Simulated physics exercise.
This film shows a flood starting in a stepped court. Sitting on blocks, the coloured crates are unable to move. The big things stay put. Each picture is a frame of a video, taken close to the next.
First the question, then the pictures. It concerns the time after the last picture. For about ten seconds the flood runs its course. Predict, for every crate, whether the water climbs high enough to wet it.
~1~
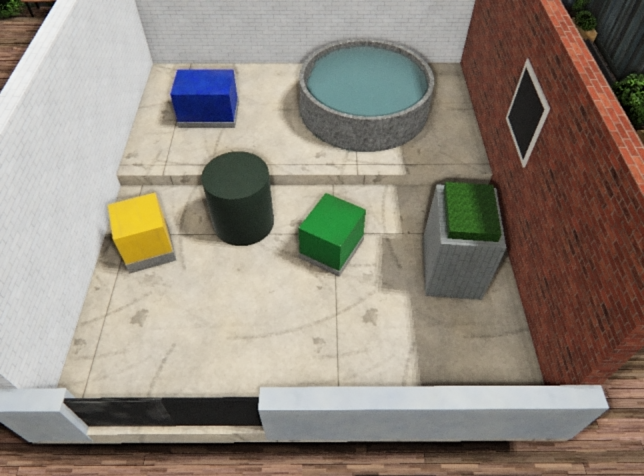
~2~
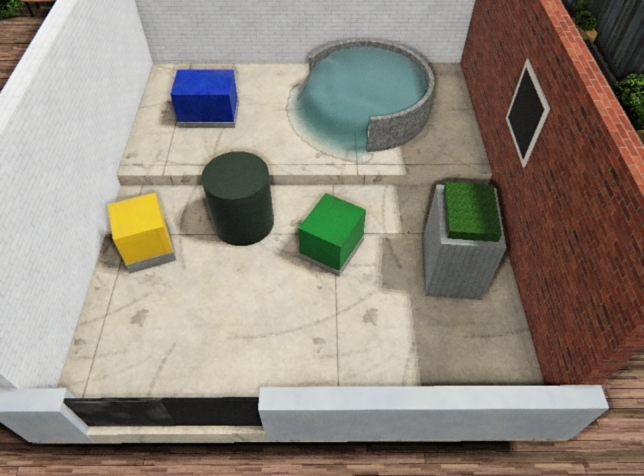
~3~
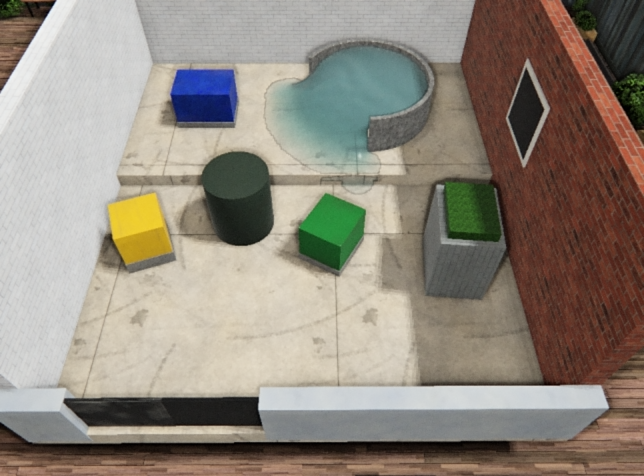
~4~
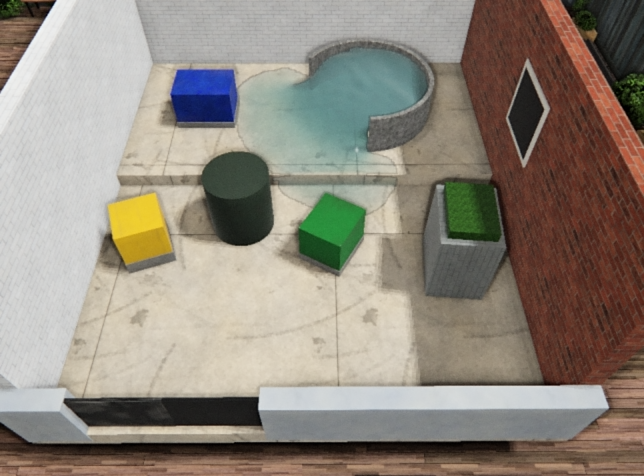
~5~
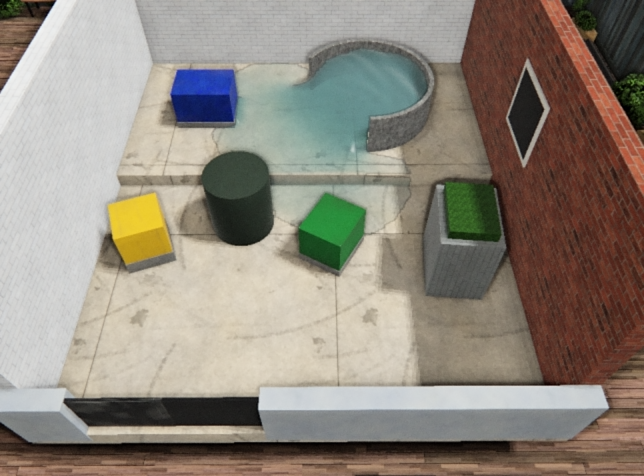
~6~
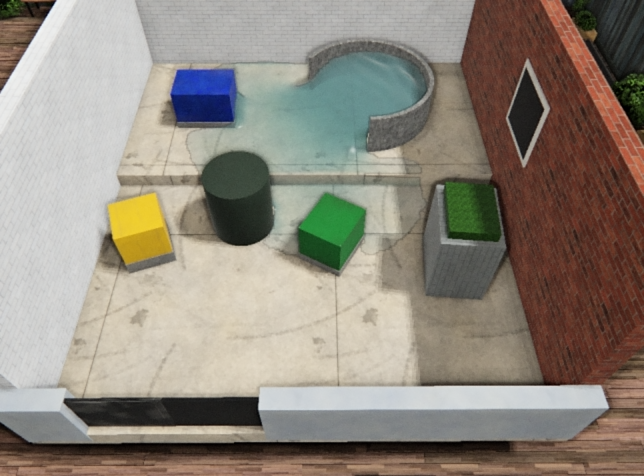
At the end, blue crate: Becomes wet; green crate: Becomes wet; yellow crate: Becomes wet.
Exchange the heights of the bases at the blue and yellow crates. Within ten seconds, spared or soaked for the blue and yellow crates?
Blue: Is reached; yellow: Is reached.
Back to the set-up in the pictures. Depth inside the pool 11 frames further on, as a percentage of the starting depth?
That comes to about 28 per cent.
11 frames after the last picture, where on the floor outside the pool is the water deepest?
Approximate pixel: (123, 220).
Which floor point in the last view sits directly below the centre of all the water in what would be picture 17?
(264, 150).
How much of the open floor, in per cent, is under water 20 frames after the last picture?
Close to 70 %.
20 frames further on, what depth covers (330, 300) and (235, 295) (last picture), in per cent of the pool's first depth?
Close to 2 per cent for the first and close to 10 per cent for the second.
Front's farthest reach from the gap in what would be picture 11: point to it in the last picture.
Point: (213, 368) in the last picture's pixels.
A moment on, water covers 40 % of the floor; the blue crate water round its plinth, the green crate water round its plinth, the yellow crate water round its plinth.
Next, water covers 55 % of the floor; the blue crate water round its plinth, the green crate water round its plinth, the yellow crate water round its plinth.
Then, water covers 70 % of the floor; the blue crate water round its plinth, the green crate water round its plinth, the yellow crate water round its plinth.
Later, water covers 85 % of the floor; the blue crate water round its plinth, the green crate water round its plinth, the yellow crate water round its plinth.
In the end, water covers 90 % of the floor; the blue crate was topped, the green crate was topped, the yellow crate was topped.
